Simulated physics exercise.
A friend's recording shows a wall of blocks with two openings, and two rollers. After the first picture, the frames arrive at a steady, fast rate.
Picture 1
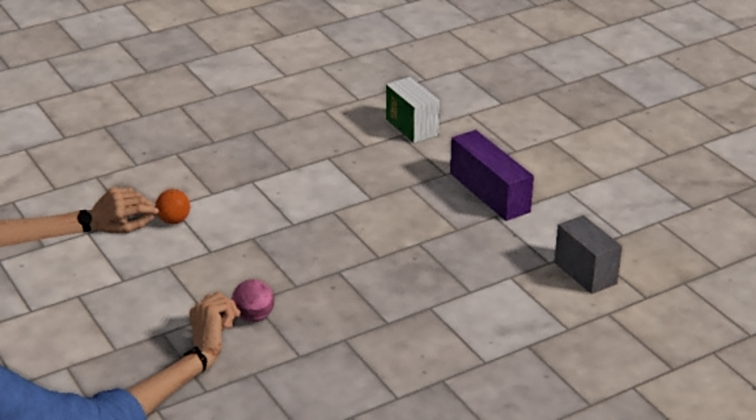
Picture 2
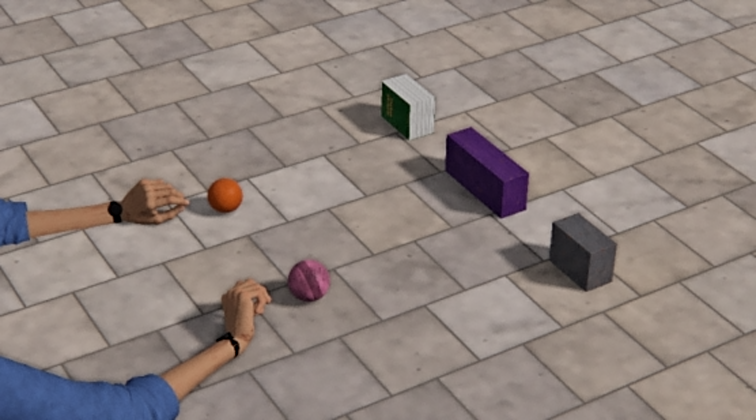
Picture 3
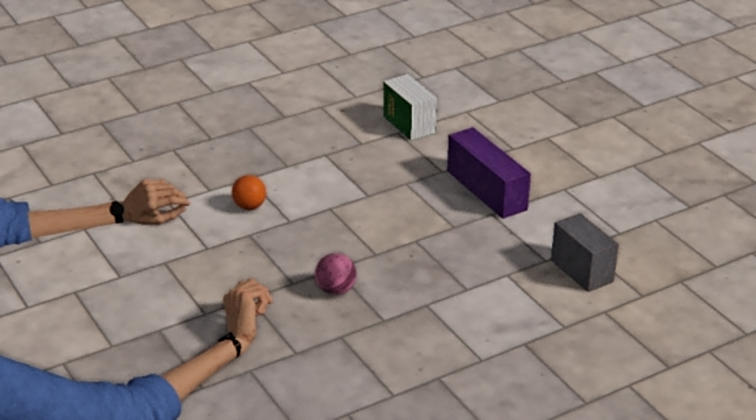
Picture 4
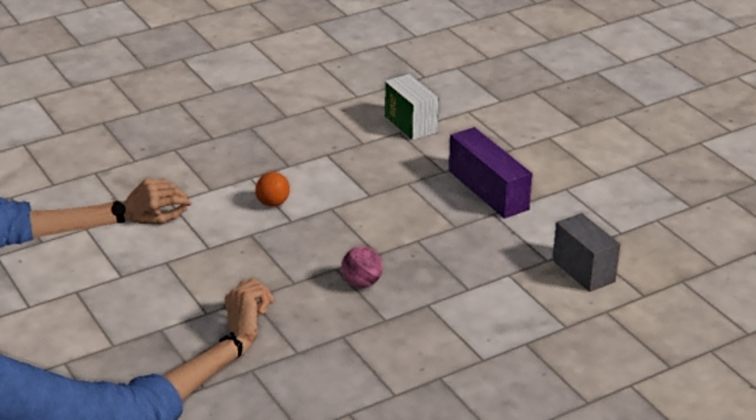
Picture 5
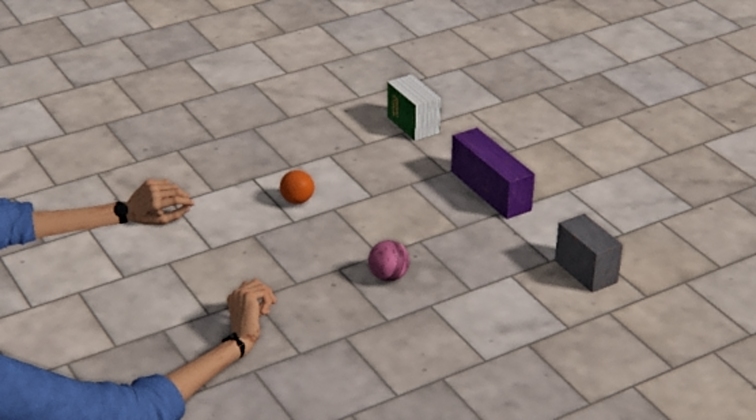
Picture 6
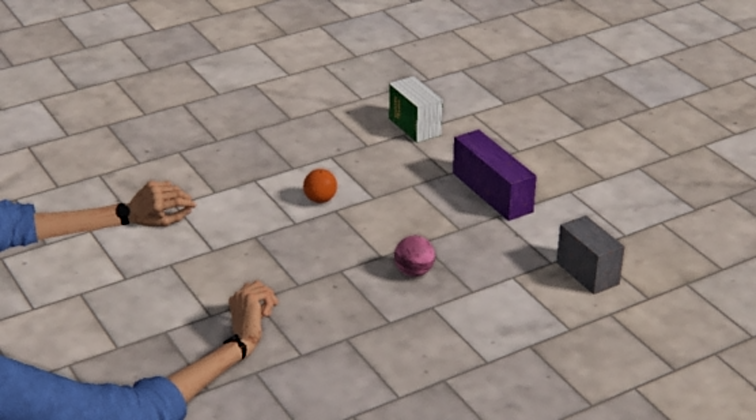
Two hands release an orange ball and a pink ball, which roll rightward across paving.
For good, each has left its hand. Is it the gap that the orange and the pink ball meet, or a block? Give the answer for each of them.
In order: I'd say the orange will be shut out by the blocks; I'd say the pink ball will pass the blocks.
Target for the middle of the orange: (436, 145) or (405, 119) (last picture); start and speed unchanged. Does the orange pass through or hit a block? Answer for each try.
The orange makes the gap; hits a block.
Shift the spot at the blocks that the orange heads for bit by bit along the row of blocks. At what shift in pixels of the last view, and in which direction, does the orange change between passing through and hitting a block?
Push it left around 16 pixels and you reach the switch.
Then, 0.34 s on from there, orange coming back near (440, 179); pink ball heading on near (606, 204).
Then, 0.84 s on from there, orange coming back near (439, 221); pink ball heading on.
Then, 1.26 s on from there, orange coming back near (438, 257); pink ball heading on.
In the end, the orange is stopped; the pink ball gets between the blocks.
